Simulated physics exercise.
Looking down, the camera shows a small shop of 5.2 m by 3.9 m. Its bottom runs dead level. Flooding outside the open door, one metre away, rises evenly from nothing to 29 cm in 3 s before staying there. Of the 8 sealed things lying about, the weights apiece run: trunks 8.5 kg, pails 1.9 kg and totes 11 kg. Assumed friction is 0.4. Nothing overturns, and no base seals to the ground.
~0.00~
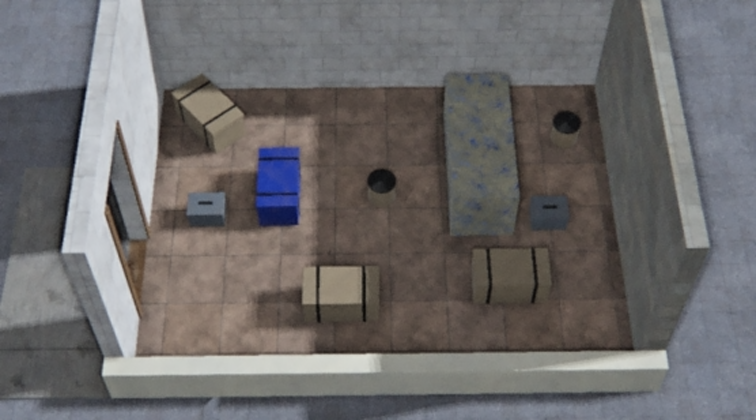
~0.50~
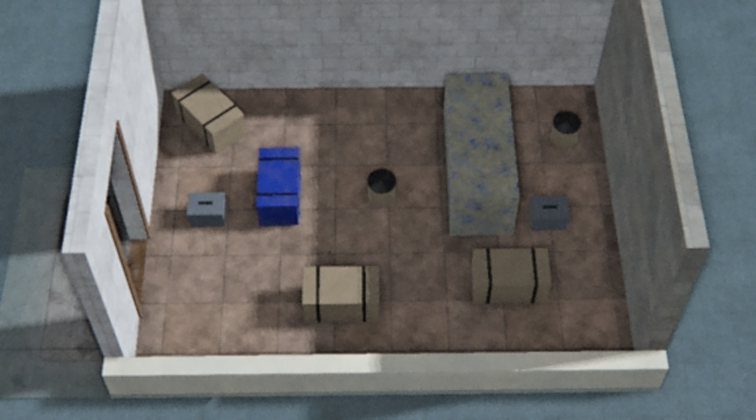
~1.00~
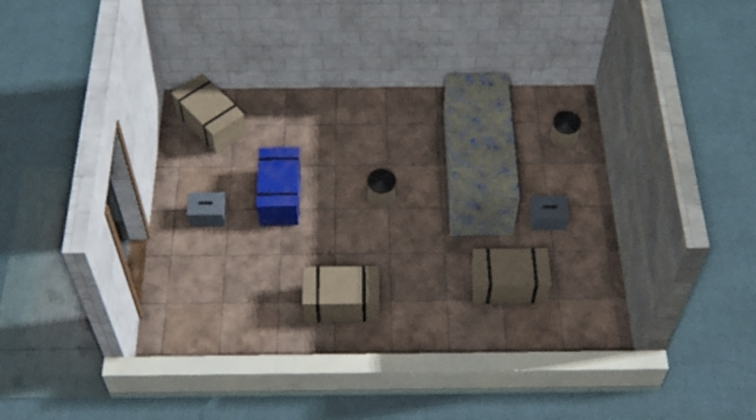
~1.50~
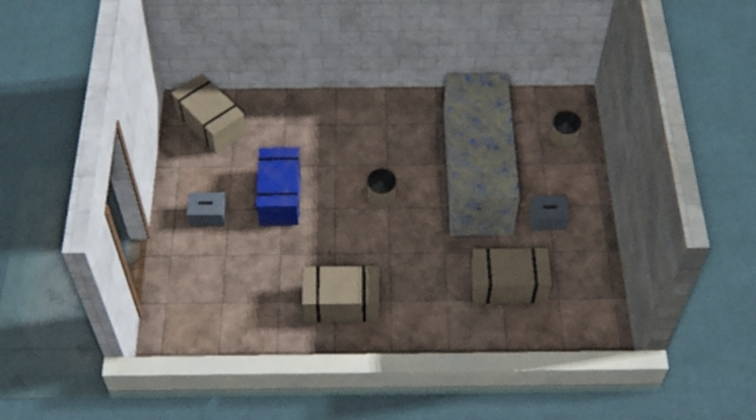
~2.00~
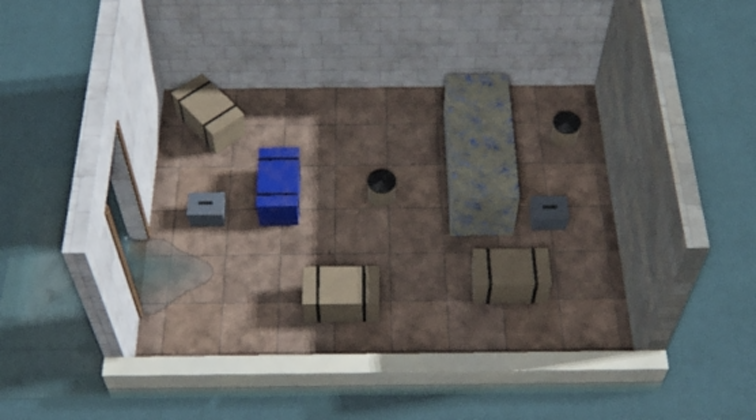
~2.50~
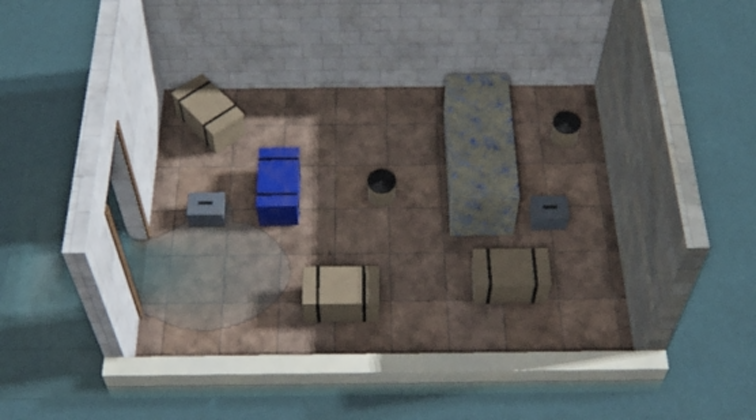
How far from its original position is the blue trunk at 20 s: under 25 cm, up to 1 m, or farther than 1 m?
Up to 1 m.
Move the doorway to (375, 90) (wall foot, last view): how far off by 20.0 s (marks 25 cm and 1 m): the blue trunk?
The blue trunk covers a long distance.
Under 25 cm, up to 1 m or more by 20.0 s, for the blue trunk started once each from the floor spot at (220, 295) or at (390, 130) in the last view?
So, one try each: It goes a long distance the first time and goes a long distance the second.
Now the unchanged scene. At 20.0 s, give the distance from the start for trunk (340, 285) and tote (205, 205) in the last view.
In that order: 200 cm, 140 cm.
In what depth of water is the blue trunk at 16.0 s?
The depth there is around 10 cm.
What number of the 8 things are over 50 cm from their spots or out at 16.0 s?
By that point, 8.
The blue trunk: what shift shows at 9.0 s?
Roughly 120 cm.
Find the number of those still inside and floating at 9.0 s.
It comes to 7 of them.
After 4.0 s the blue trunk is near (306, 155), 0.4 m from its start, aground; 0 afloat.
After 9.0 s the blue trunk is near (224, 111), 1.1 m from its start, afloat; 7 afloat.
After 16.0 s the blue trunk is near (334, 153), 0.7 m from its start, afloat; 8 afloat.
After 20.0 s the blue trunk is near (243, 167), 0.4 m from its start, afloat; 8 afloat.
